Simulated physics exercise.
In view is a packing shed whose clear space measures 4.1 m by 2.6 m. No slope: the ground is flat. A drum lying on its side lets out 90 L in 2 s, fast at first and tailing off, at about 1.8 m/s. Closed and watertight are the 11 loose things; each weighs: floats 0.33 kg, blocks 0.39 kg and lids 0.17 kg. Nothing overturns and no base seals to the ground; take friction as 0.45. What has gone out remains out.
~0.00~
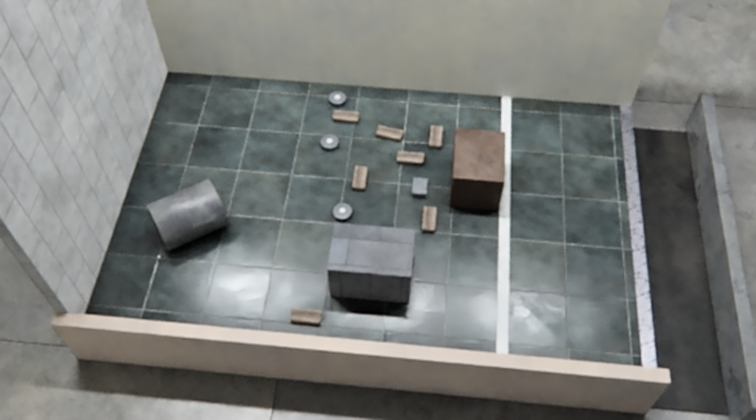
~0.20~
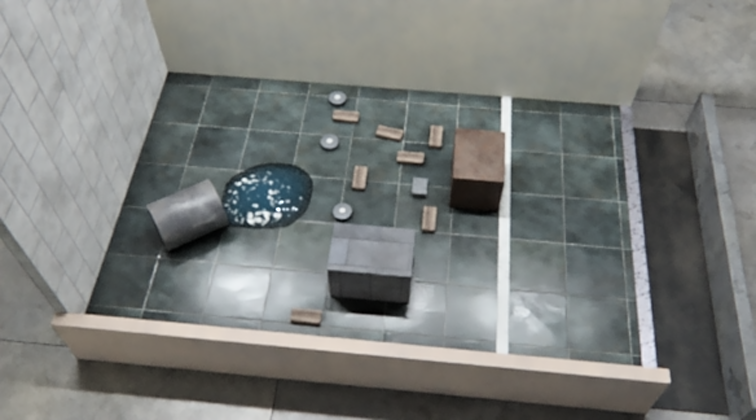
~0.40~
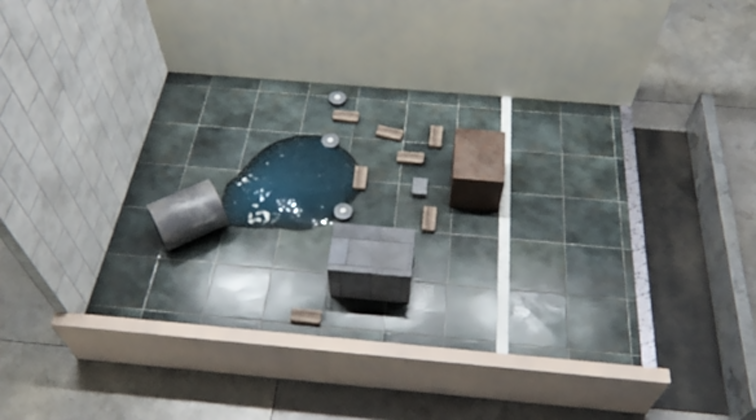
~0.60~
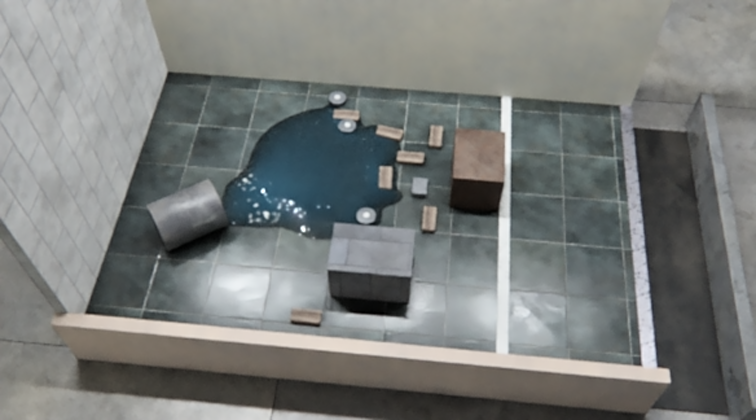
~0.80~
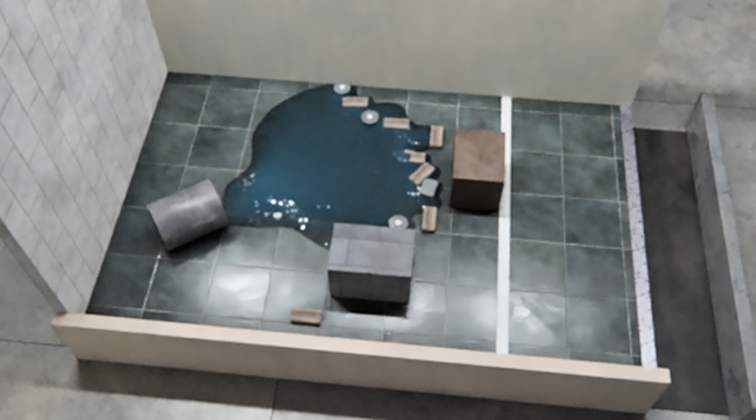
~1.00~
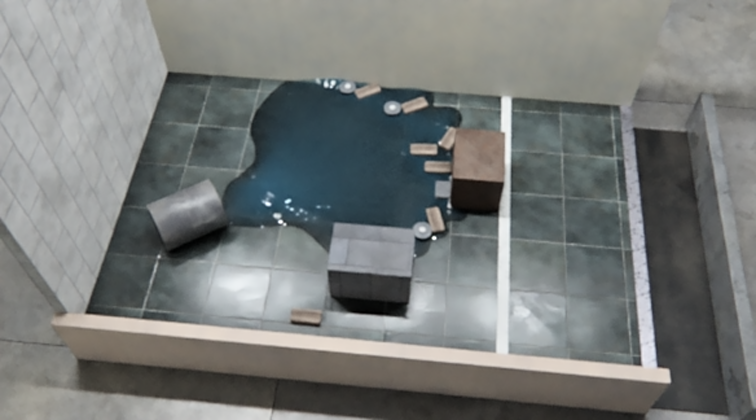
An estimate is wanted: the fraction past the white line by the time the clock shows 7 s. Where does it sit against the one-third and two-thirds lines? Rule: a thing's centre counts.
The fraction ends up at two thirds or higher.
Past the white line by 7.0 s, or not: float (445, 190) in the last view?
That one never gets there.
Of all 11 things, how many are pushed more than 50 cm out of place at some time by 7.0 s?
I make that 10.
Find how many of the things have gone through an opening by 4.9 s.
The count by then is 5.
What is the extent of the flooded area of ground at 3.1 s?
Close to 4.5 m2, I'd say.
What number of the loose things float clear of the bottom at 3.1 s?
The count is 4.
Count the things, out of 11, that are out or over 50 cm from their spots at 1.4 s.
6 in all.
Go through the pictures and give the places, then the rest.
A lid at (342, 211) rests on the ground; a block at (360, 177) rests on the ground; 0.0 m2 under water; 0 of 11 have shifted, in the first picture.
A lid at (342, 211) rests on the ground; a block at (360, 177) rests on the ground; 0.4 m2 under water; 0 of 11 have shifted, in the second picture.
A lid at (343, 211) rests on the ground; a block at (360, 177), on the bottom; 0.8 m2 under water; 0 of 11 have shifted, in the third picture.
A lid at (366, 216), on the bottom, 20 cm from its start; a block at (386, 177) rests on the ground, 21 cm from its start; 1.3 m2 under water; 3 of 11 have shifted, in the fourth picture.
A lid at (398, 223) rests on the ground, 46 cm from its start; a block at (422, 173) rests on the ground, 52 cm from its start; 2.1 m2 under water; 7 of 11 have shifted, in the fifth picture.
A lid at (422, 230), on the bottom, 66 cm from its start; a block at (438, 167) rests on the ground, 66 cm from its start; water covers 2.8 m2; 9 of 11 have shifted, in the sixth picture.
After 1.4 s 0 of 11 are over the mark; 8 afloat.
After 3.1 s 8 of 11 are over the mark; 4 afloat.
After 4.9 s 9 of 11 are over the mark; 1 afloat.
After 7.0 s 9 of 11 are over the mark; 0 afloat.
